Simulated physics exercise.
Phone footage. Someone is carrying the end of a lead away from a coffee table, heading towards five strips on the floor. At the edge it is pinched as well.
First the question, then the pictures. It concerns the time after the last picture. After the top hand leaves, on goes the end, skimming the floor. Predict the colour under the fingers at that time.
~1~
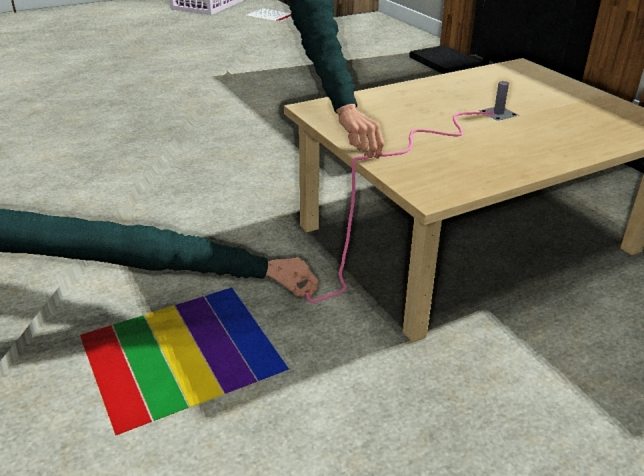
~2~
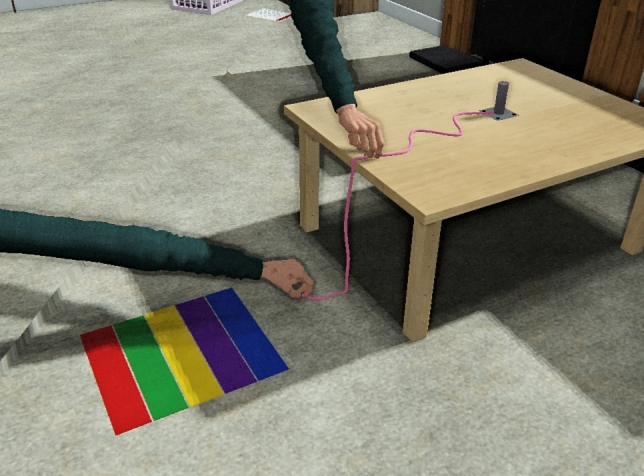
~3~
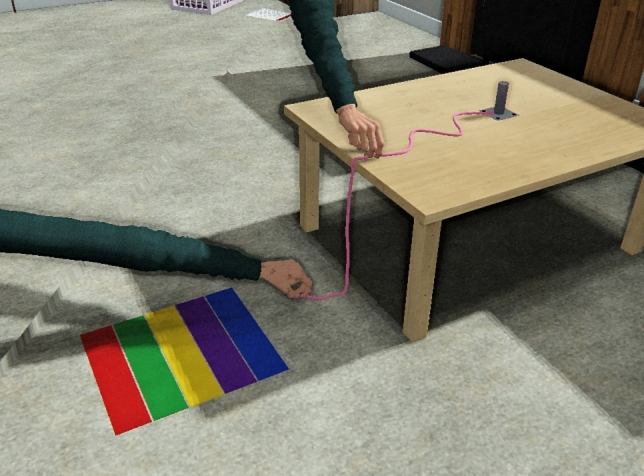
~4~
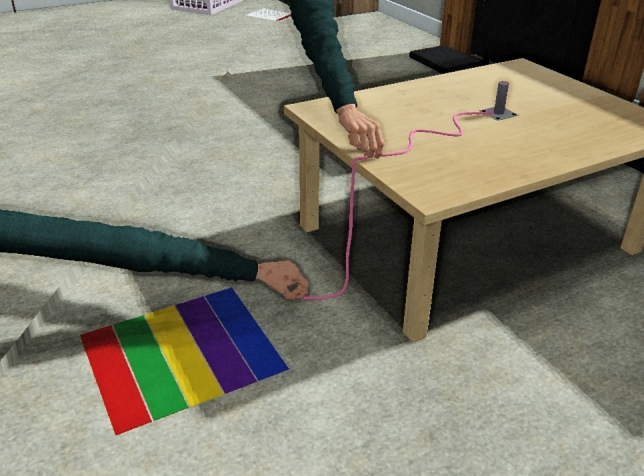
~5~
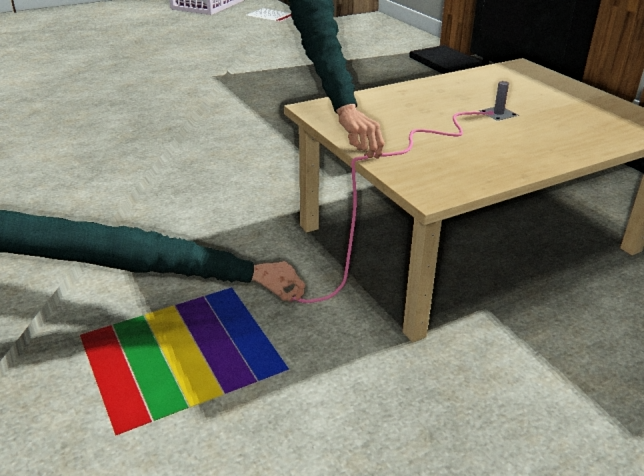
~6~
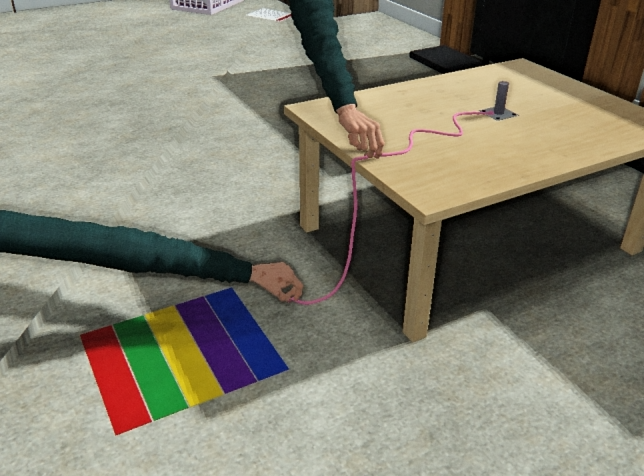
The green one.
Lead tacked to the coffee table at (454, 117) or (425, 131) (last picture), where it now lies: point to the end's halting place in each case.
About (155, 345) and (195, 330).
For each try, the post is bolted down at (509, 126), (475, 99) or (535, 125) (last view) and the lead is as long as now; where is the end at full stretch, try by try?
It works out at around (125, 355), (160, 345) and (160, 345) for the three tries.
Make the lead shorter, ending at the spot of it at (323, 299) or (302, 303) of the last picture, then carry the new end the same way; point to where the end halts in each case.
Respectively (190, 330) and (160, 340).
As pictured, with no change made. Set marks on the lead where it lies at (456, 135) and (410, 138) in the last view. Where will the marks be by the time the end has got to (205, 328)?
Roughly (425, 135) for one and roughly (378, 150) for the other.
A little later, end near (205, 328); over purple.
Next, end near (166, 341); over yellow.
When it is tight, end near (142, 349); over green. It gets as far as the green strip.
